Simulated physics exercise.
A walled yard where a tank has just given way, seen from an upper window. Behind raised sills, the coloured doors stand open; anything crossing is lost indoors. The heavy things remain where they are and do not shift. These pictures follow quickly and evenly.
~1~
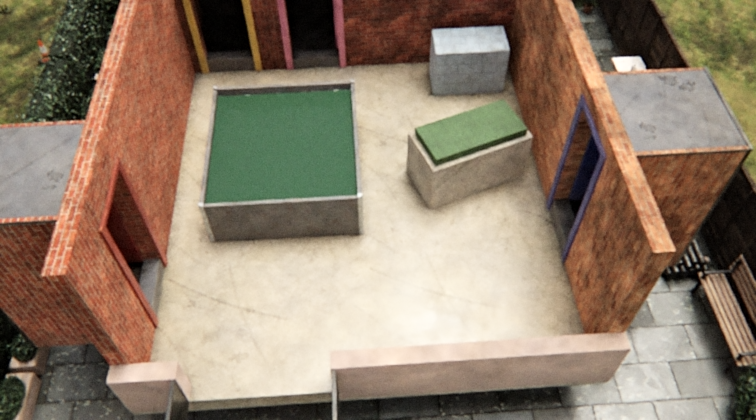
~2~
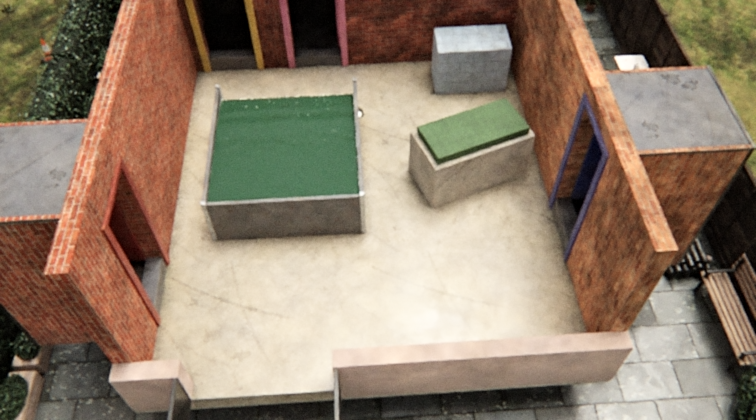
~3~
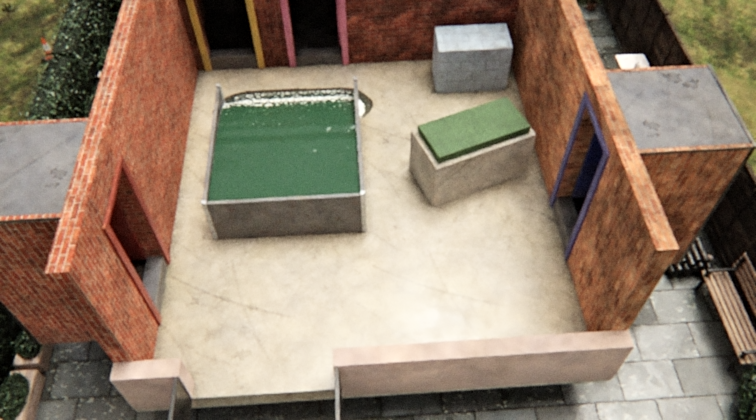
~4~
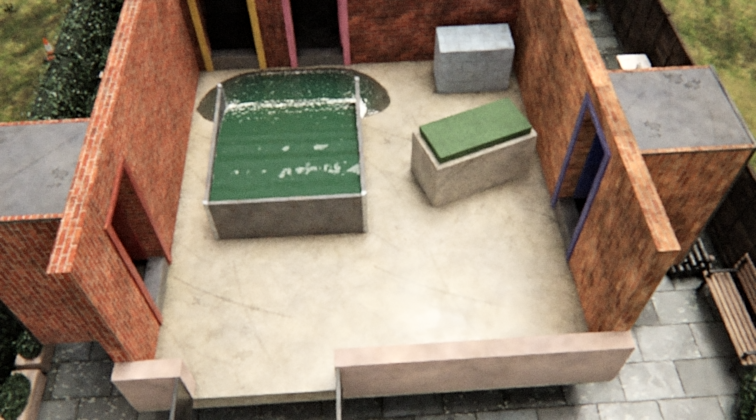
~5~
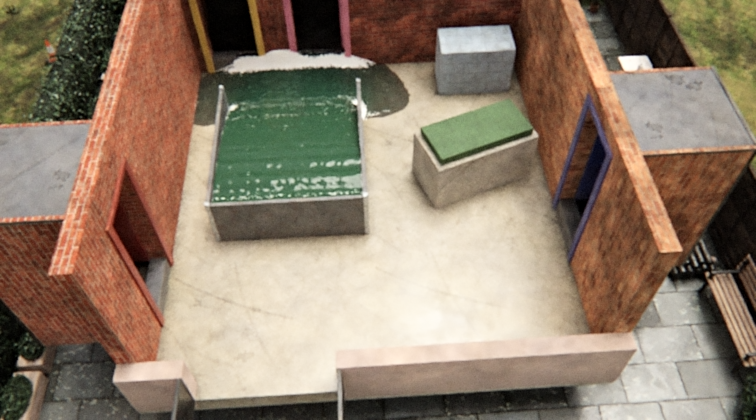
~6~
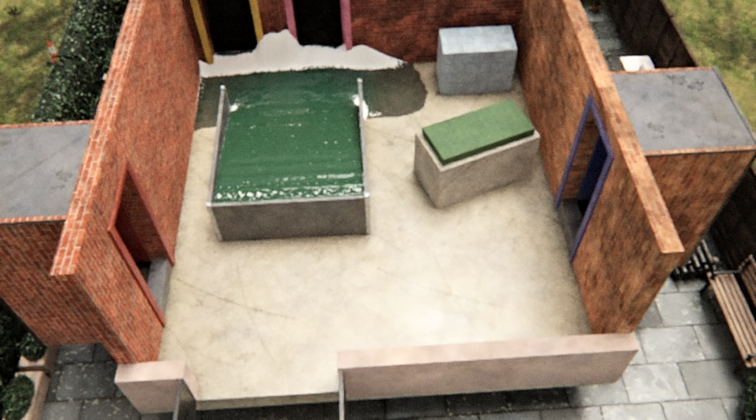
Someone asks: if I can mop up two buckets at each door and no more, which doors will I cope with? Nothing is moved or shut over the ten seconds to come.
In the end the blue door ends up within two buckets; the yellow door ends up over two buckets; the red door ends up within two buckets; the pink door ends up over two buckets.
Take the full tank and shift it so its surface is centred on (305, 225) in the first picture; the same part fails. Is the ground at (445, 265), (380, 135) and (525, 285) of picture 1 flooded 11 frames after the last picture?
Well, in the order you listed them, they'd be unreached, reached by the flood and unreached.
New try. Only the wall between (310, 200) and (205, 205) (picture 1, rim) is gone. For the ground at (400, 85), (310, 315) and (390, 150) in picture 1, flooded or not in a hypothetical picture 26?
Unwetted, submerged, unwetted.
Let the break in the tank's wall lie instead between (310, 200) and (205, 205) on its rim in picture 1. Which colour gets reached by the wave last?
You want the pink one.
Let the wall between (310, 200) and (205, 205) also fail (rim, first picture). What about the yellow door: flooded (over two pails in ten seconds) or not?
Yellow door: Under the line.
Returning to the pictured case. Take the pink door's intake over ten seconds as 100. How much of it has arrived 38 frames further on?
Roughly 100 percent.
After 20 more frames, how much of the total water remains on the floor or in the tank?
Some 86 parts in a hundred have not run off.
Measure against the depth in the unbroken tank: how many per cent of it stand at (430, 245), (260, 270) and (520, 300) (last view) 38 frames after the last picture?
Respectively 2, 0 and 2 per cent.
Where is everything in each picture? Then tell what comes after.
Still water in the open tank at (283, 142), in the first picture.
Water pours out on the open tank's far side and has run to a hidden place, in the second picture.
The front is at a hidden place, out from the gap on the open tank's far side, in the third picture.
Water pours out on the open tank's far side and has run to (213, 93), in the fourth picture.
Water pours out on the open tank's far side and has run to (200, 84), in the fifth picture.
The front is at (408, 64), out from the gap on the open tank's far side, in the sixth picture.
A moment on, water covers 20 % of the floor; the blue door not reached, the yellow door over two buckets in, the red door not reached, the pink door far over two buckets in.
Next, water covers 35 % of the floor; the blue door not reached, the yellow door far over two buckets in, the red door not reached, the pink door far over two buckets in.
Then, water covers 60 % of the floor; the blue door wet at the sill, nothing in, the yellow door far over two buckets in, the red door wet at the sill, nothing in, the pink door far over two buckets in.
Later, water covers 90 % of the floor; the blue door wet at the sill, nothing in, the yellow door far over two buckets in, the red door wet at the sill, nothing in, the pink door far over two buckets in.
In the end, water covers 100 % of the floor; the blue door wet at the sill, nothing in, the yellow door far over two buckets in, the red door wet at the sill, nothing in, the pink door far over two buckets in.
